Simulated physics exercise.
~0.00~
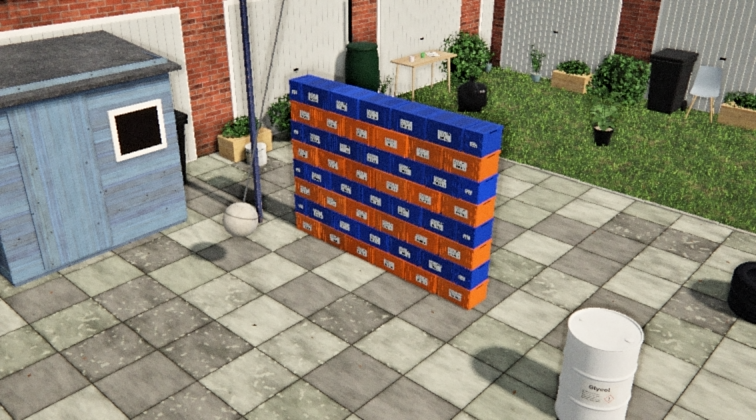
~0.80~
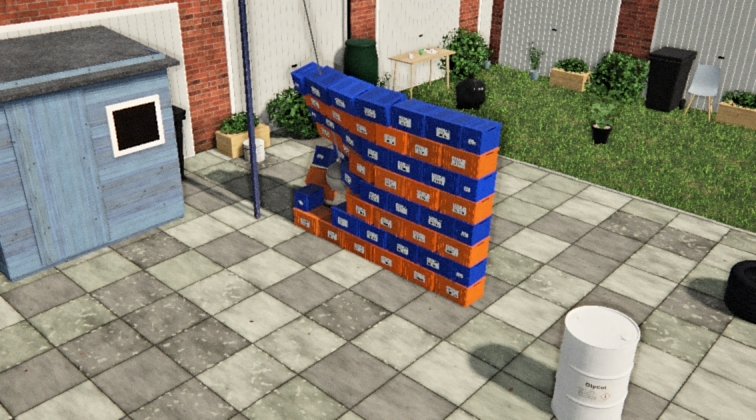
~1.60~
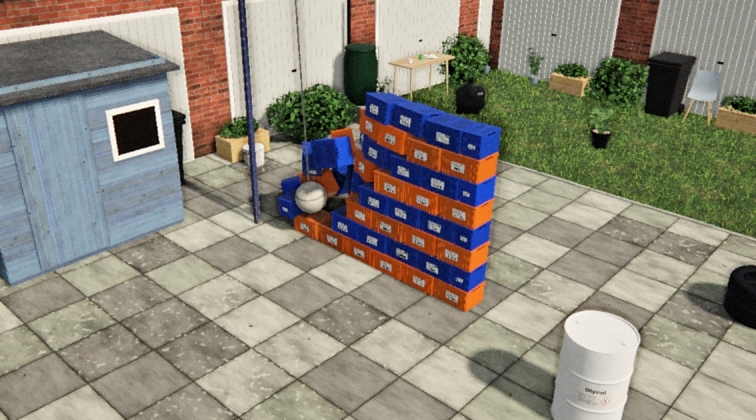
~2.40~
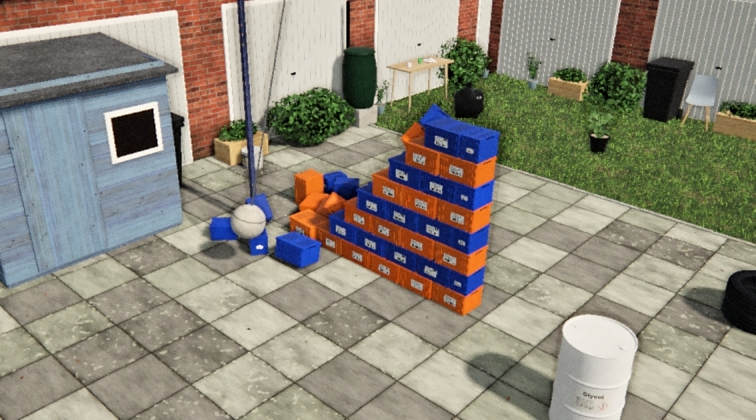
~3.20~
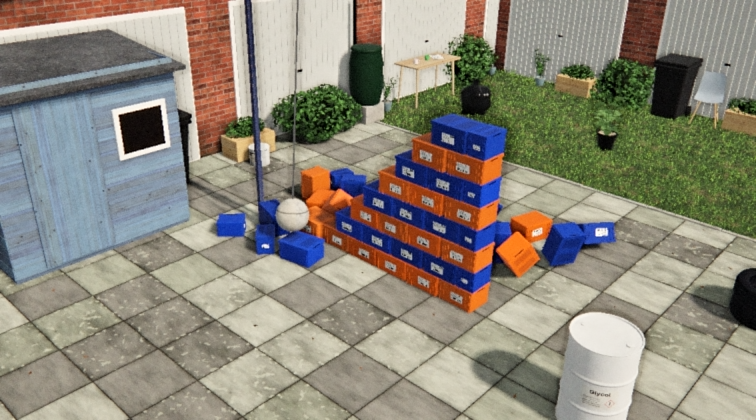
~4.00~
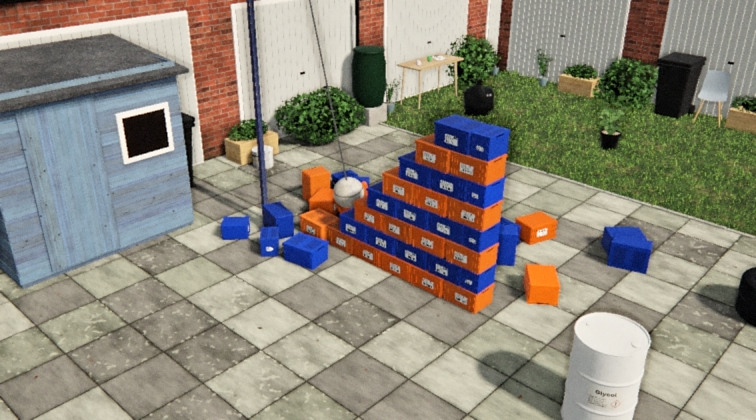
A paved yard backed by brick walls and white garage doors is seen from above, the view swaying slightly. A blue shed stands at left, a white barrel at lower right, and between them rises a wall of blue and orange lidded totes, with a pale ball hanging on a line beside its left end. The ball swings into that end, punching a hole, and the upper left part collapses around it. The ball swings back left, then right again, as more totes tumble off the far right side. It finishes against the stepped left edge, the right part still standing among scattered totes.
